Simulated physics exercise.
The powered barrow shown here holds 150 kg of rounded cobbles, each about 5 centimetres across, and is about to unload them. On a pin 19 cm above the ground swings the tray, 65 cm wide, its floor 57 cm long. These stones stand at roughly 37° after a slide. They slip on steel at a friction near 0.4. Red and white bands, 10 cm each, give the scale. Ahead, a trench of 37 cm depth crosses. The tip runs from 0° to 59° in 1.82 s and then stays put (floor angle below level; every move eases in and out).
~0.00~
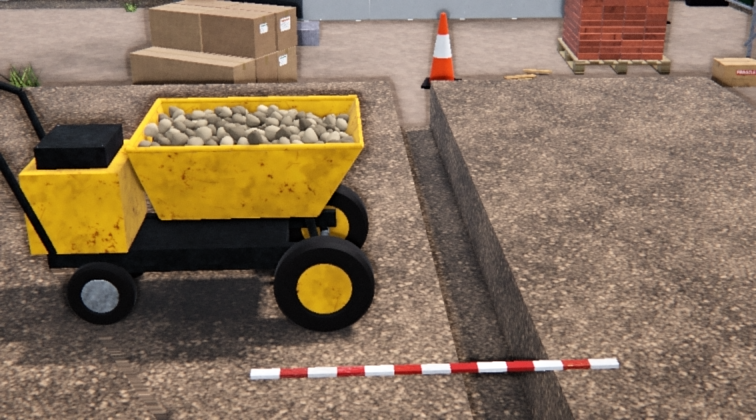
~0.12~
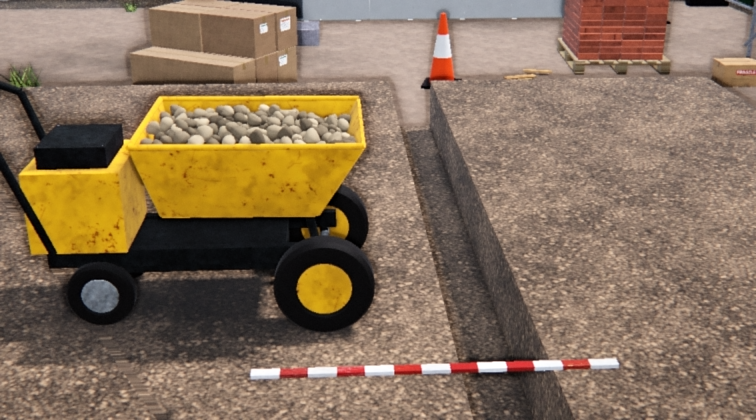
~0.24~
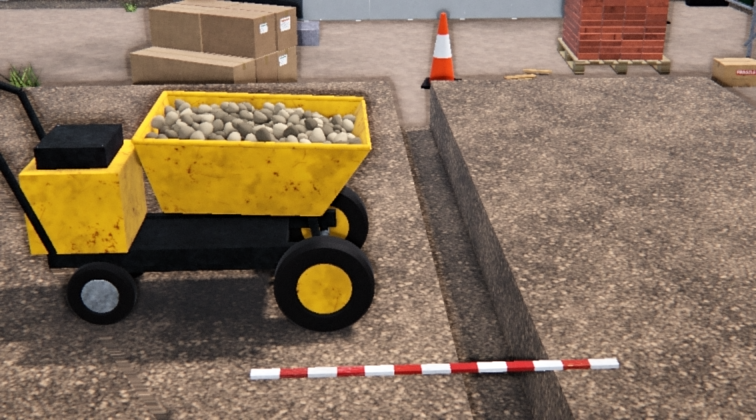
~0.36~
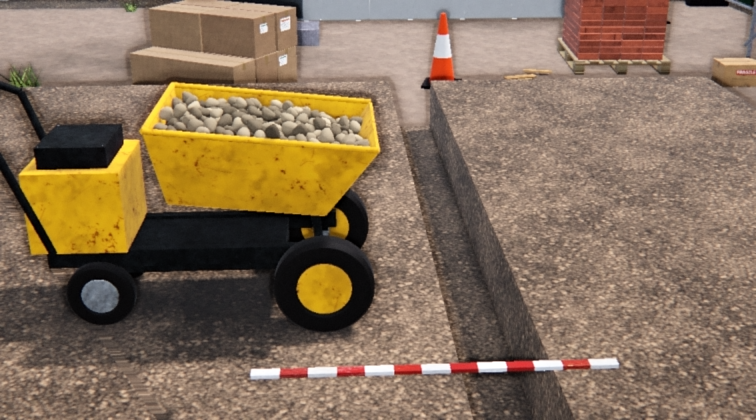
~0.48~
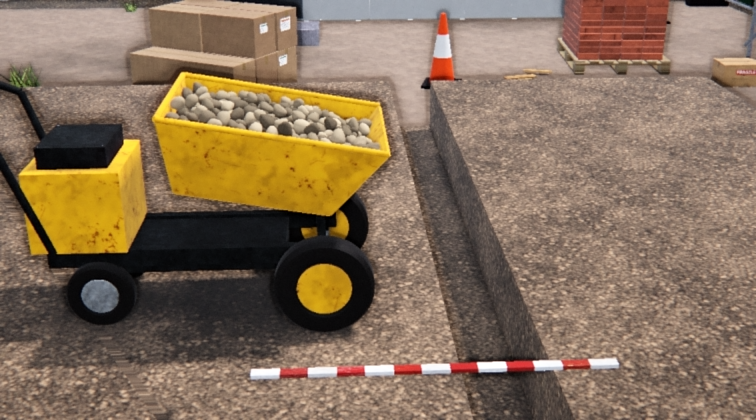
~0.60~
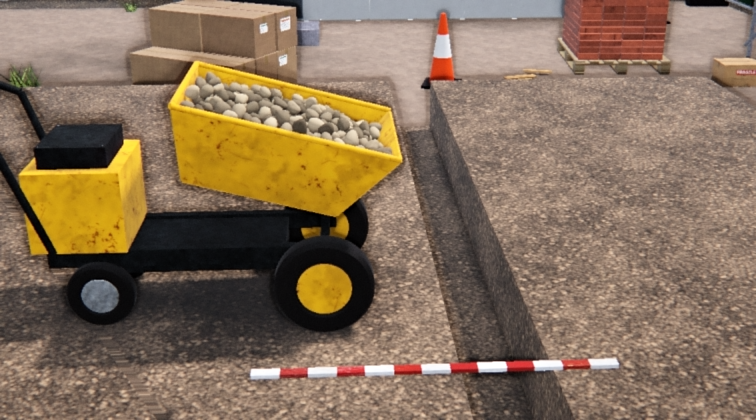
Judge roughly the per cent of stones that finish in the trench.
An estimated 43 per cent finish in the trench.
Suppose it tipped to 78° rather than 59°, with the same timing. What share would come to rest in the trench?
Roughly 75 percent.
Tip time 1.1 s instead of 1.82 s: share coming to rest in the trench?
My guess is near 35 percent.
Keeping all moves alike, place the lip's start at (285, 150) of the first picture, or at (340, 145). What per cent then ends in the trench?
35 and 50 %.
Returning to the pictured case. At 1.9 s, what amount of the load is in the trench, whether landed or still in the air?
About 15%.
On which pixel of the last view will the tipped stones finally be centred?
Their middle is at about (487, 357).
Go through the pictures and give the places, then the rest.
The tray is at 0°, its lip at (362, 146); the top of the load is at (257, 118), in the first frame.
The tray is at 1°, its lip at (364, 147); the top of the load is at (253, 118); the stones move at 0.1 m/s on average, in the second frame.
The tray is at 3°, its lip at (370, 148); the top of the load is at (250, 114); the stones move at 0.2 m/s on average, in the third frame.
Lip at (378, 151), floor tilted 6°, highest stones at (222, 107); the stones move at 0.3 m/s on average, in the fourth frame.
Lip at (389, 155), floor tilted 10°, highest stones at (214, 99); the stones move at 0.4 m/s on average, in the fifth frame.
The tray is at 15°, its lip at (401, 161); the top of the load is at (220, 91); the stones move at 0.4 m/s on average, in the sixth frame.
After 1.4 s the floor is at 50°; 100 % in the tray; the foremost stones are at (453, 186).
After 1.9 s the floor is at 59°; 83 % in the tray, 15 % in the trench, 2 % past the trench; the foremost stones are at (557, 294).
After 2.3 s the floor is at 59°; 66 % in the tray, 28 % in the trench, 6 % past the trench; the foremost stones are at (609, 289).
After 4.2 s the floor is at 59°; 50 % in the tray, 43 % in the trench, 7 % past the trench; the foremost stones are at (650, 301).
